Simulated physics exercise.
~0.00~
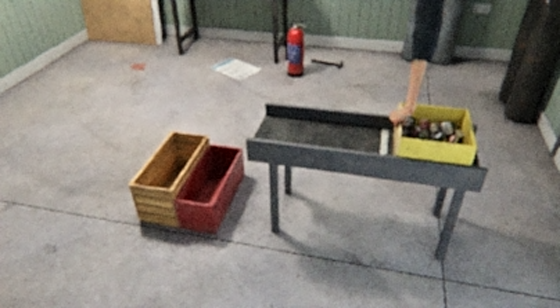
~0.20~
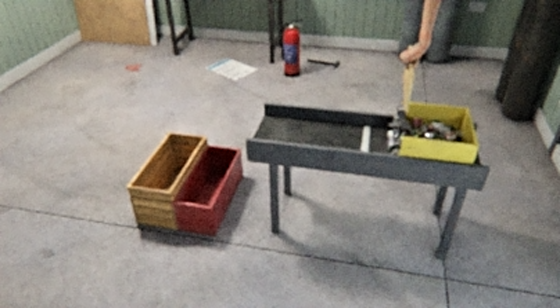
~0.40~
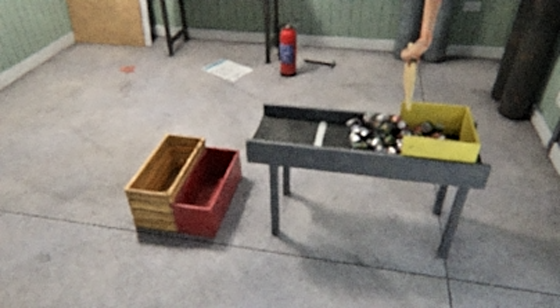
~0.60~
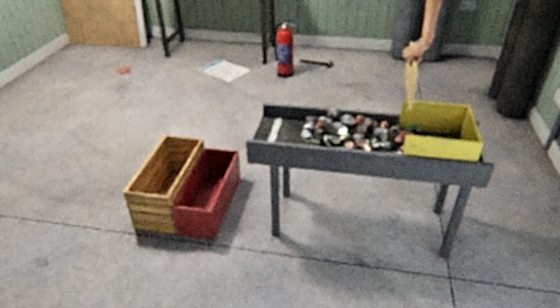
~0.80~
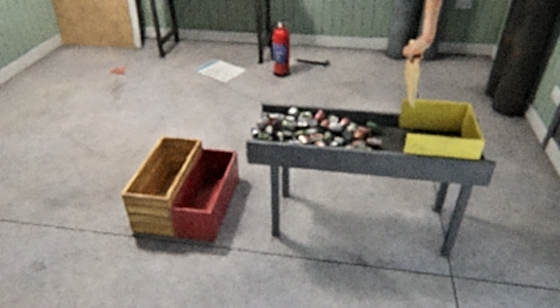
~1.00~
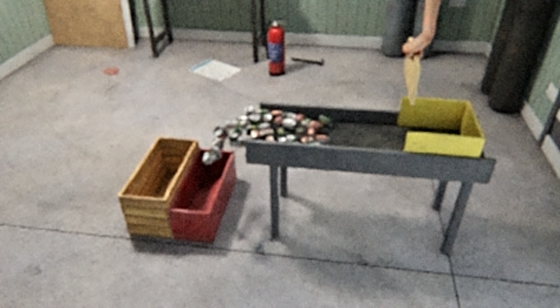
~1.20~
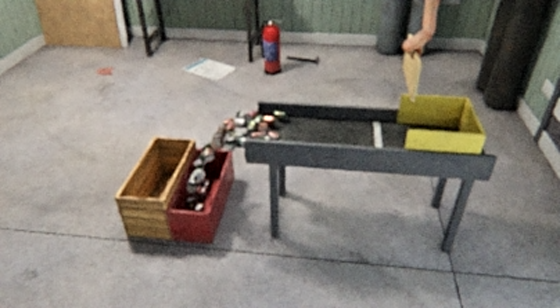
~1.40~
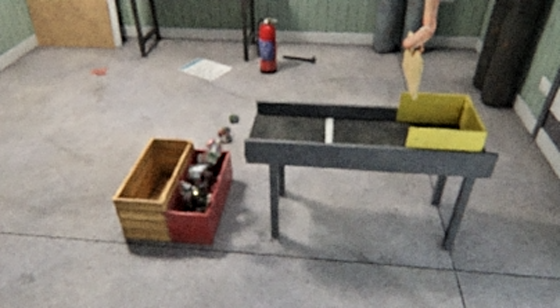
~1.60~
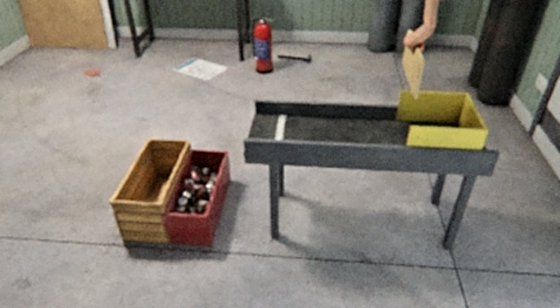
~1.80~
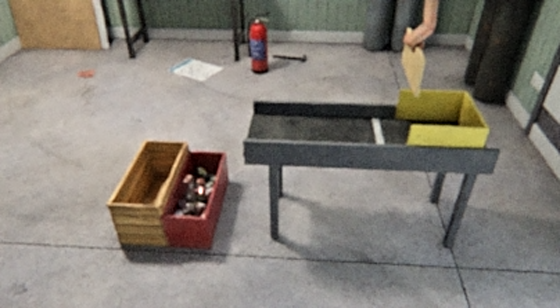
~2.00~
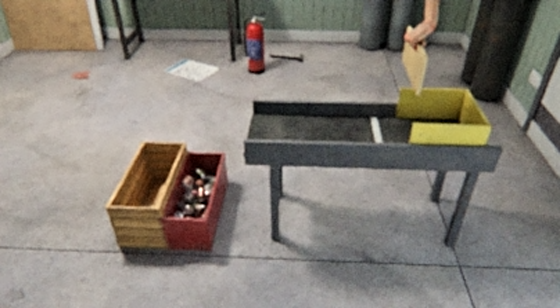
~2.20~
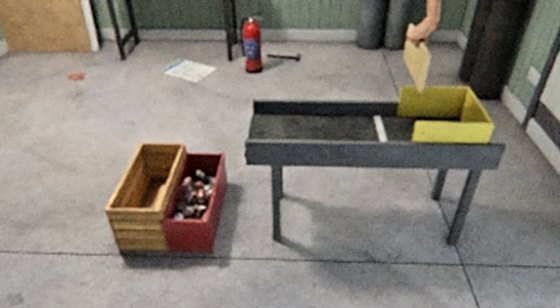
In a room with a grey concrete floor, a hand lifted the gate of a yellow pen, and a crowd of mini cans rode left along a dark belt, tumbled off its end and settled in the red bin, leaving the wooden tub beyond empty.
